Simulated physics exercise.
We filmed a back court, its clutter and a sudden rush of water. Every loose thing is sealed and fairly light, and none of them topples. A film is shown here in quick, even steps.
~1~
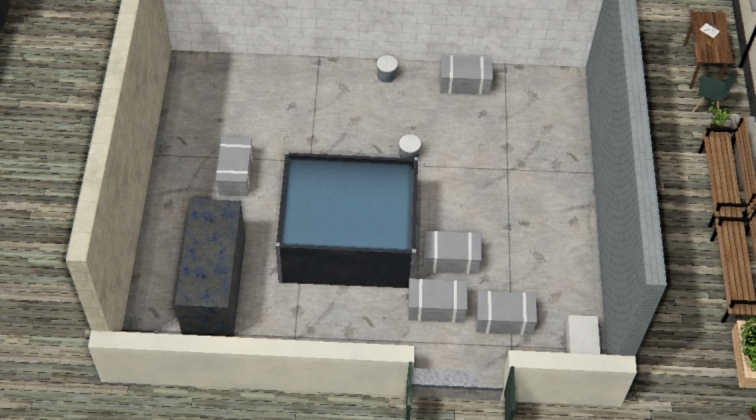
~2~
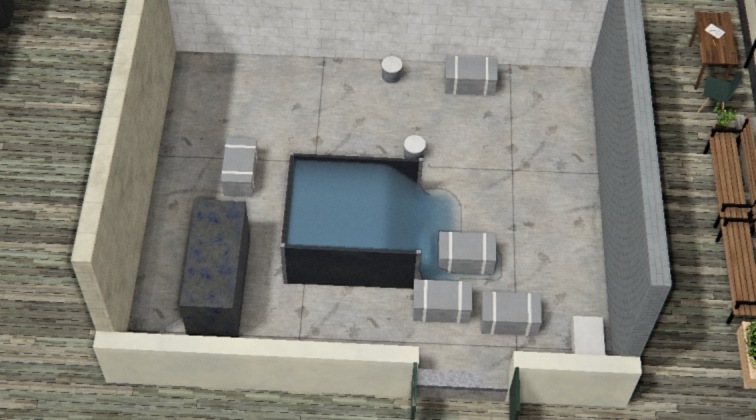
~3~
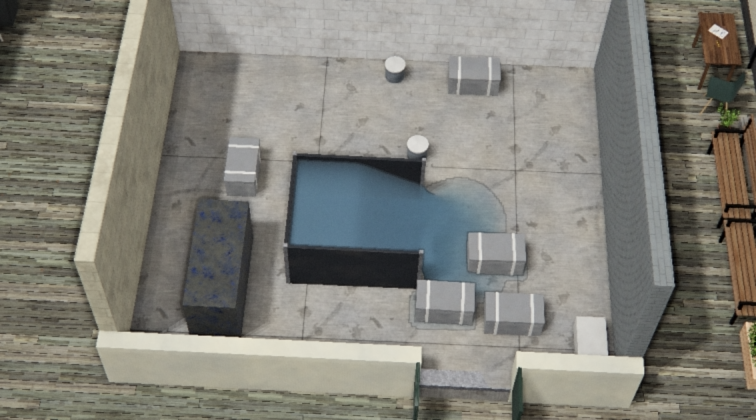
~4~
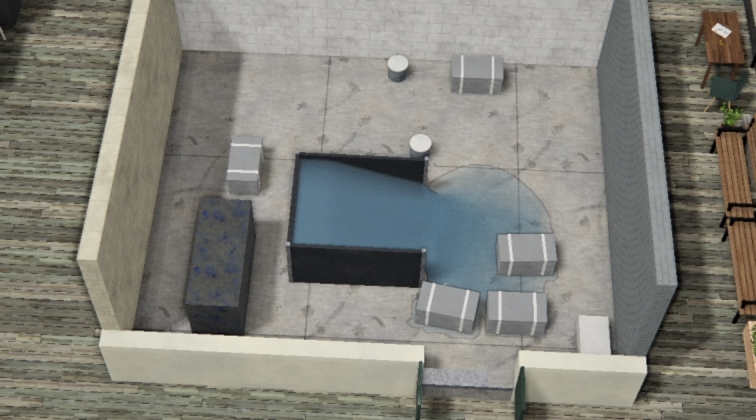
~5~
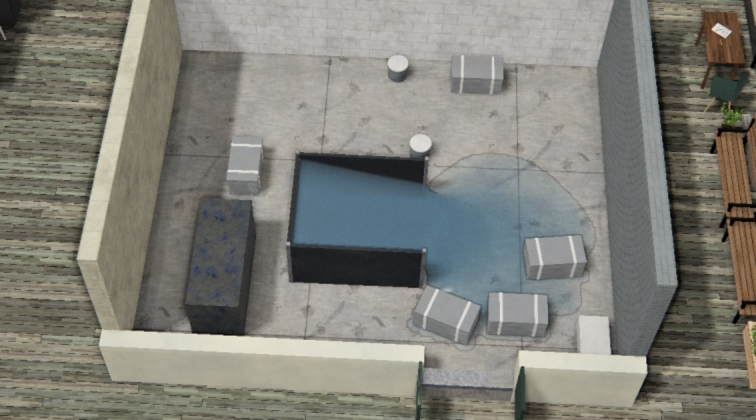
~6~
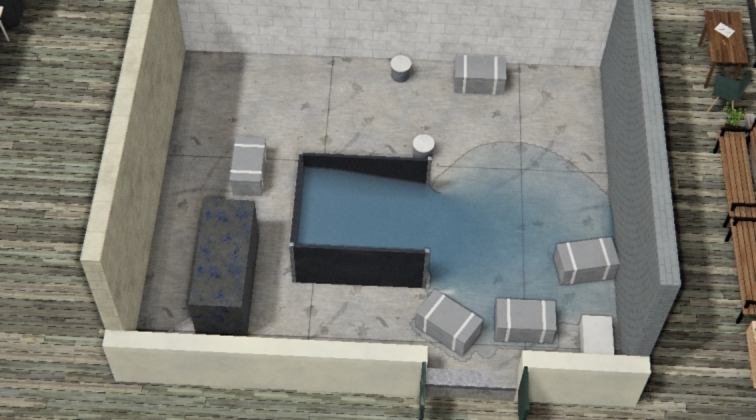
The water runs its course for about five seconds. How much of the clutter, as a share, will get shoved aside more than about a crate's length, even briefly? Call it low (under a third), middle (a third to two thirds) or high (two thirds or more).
High.
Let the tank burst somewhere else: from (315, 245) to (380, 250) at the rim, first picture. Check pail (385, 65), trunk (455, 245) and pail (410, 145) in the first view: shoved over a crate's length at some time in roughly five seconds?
One after another: Never gets that far, then never gets that far, then never gets that far.
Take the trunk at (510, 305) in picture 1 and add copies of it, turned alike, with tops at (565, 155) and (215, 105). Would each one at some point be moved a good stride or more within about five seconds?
Listed in order: Shoved clear, then hardly budges.
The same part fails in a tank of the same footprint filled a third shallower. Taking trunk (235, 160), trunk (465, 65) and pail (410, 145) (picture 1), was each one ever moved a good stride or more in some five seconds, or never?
Taking them as listed, the first stopped before it, the second reached the mark and the third stopped before it.
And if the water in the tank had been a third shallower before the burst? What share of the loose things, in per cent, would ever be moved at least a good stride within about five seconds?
About 80 %.
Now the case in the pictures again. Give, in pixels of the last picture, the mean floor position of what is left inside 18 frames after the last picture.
I'd put it around pixel (406, 214).
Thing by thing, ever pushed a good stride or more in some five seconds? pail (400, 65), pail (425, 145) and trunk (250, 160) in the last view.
Listed order gives past that mark, then below that mark, and lastly below that mark.
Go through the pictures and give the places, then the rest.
In the first picture, a trunk at (453, 245) rests on the ground; a trunk at (438, 294), on the bottom; 0 of 8 have shifted.
In the second picture, a trunk at (468, 246) rests on the ground, close to its start; a trunk at (443, 295) rests on the ground; 1 of 8 have shifted.
In the third picture, a trunk at (497, 247), on the bottom, a stride from its start; a trunk at (446, 295) rests on the ground; 1 of 8 have shifted.
In the fourth picture, a trunk at (527, 248), on the bottom, a stride from its start; a trunk at (448, 301), on the bottom, close to its start; 2 of 8 have shifted.
In the fifth picture, a trunk at (556, 250), on the bottom, a stride from its start; a trunk at (448, 309) rests on the ground, close to its start; 2 of 8 have shifted.
In the sixth picture, a trunk at (588, 254) rests on the ground, far from its start; a trunk at (450, 316), on the bottom, a stride from its start; 3 of 8 have shifted.
A moment on, 2 of 8 are well off their spots; 1 afloat.
Next, 1 of 8 are well off their spots; 2 afloat.
Later, 6 of 8 are well off their spots; 3 afloat.
In the end, 6 of 8 are well off their spots, and 6 have been at some point; 4 afloat.
